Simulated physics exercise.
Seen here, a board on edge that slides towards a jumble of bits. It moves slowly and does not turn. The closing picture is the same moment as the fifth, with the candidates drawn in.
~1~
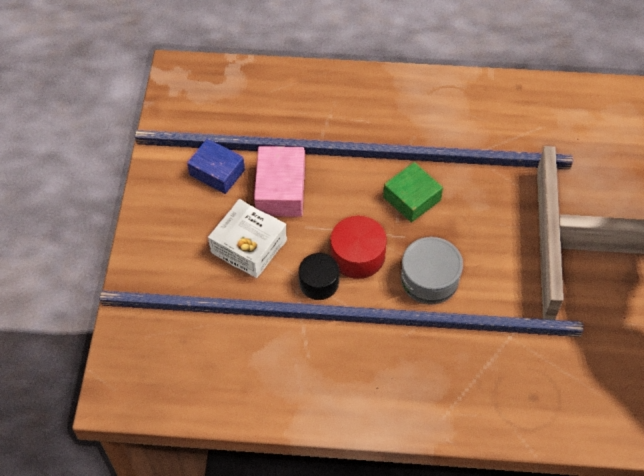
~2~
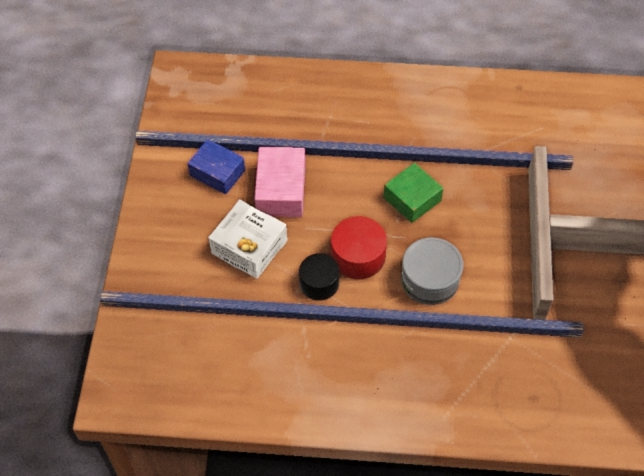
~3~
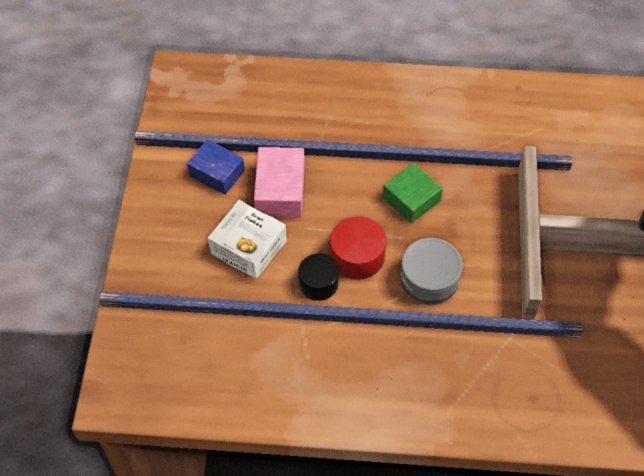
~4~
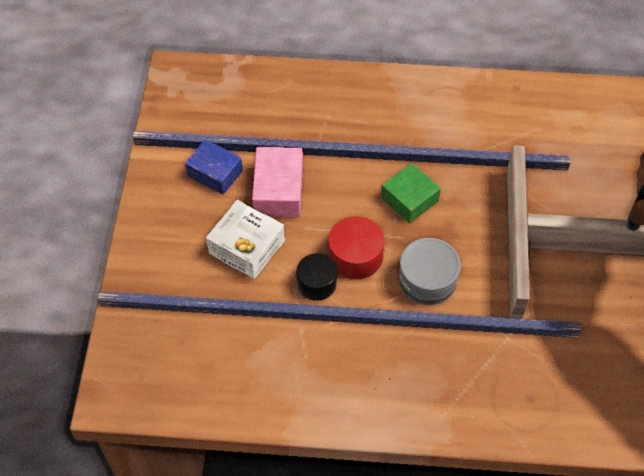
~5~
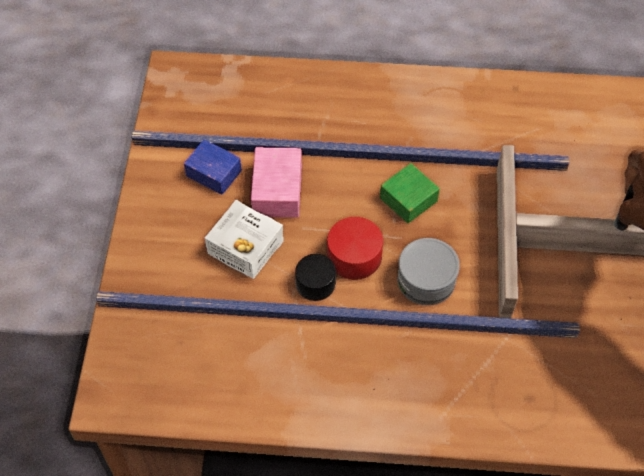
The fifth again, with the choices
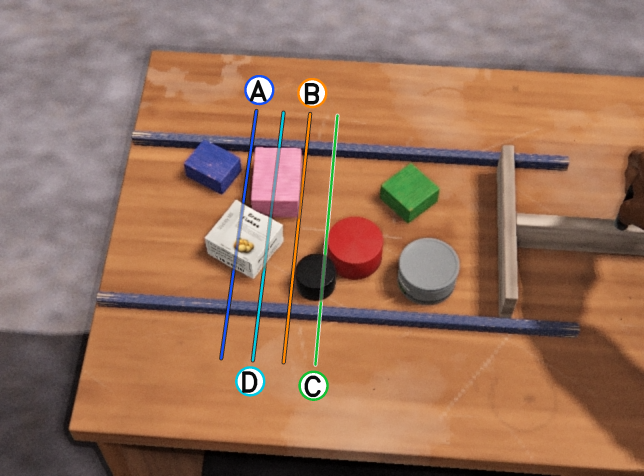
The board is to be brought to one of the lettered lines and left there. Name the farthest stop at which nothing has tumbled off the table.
A is the last safe line.
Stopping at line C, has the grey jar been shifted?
Yes.
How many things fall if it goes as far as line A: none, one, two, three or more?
The count is none.
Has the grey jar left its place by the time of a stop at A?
Yes.
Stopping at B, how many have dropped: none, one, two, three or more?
The count is none.
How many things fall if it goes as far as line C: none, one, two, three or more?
In all, none.
On the copy, A at (240, 225); B at (298, 229); C at (327, 231); D at (269, 227).
On A. First, board (413, 212); grey jar (373, 270); green block (376, 192).
Then, board (317, 206); blue block (204, 167); white packet (225, 235).
Finally, board (243, 202); blue block (134, 167); white packet (155, 230); nothing has fallen.
By contrast, B is safe but short; C is safe but short; D is safe but short.
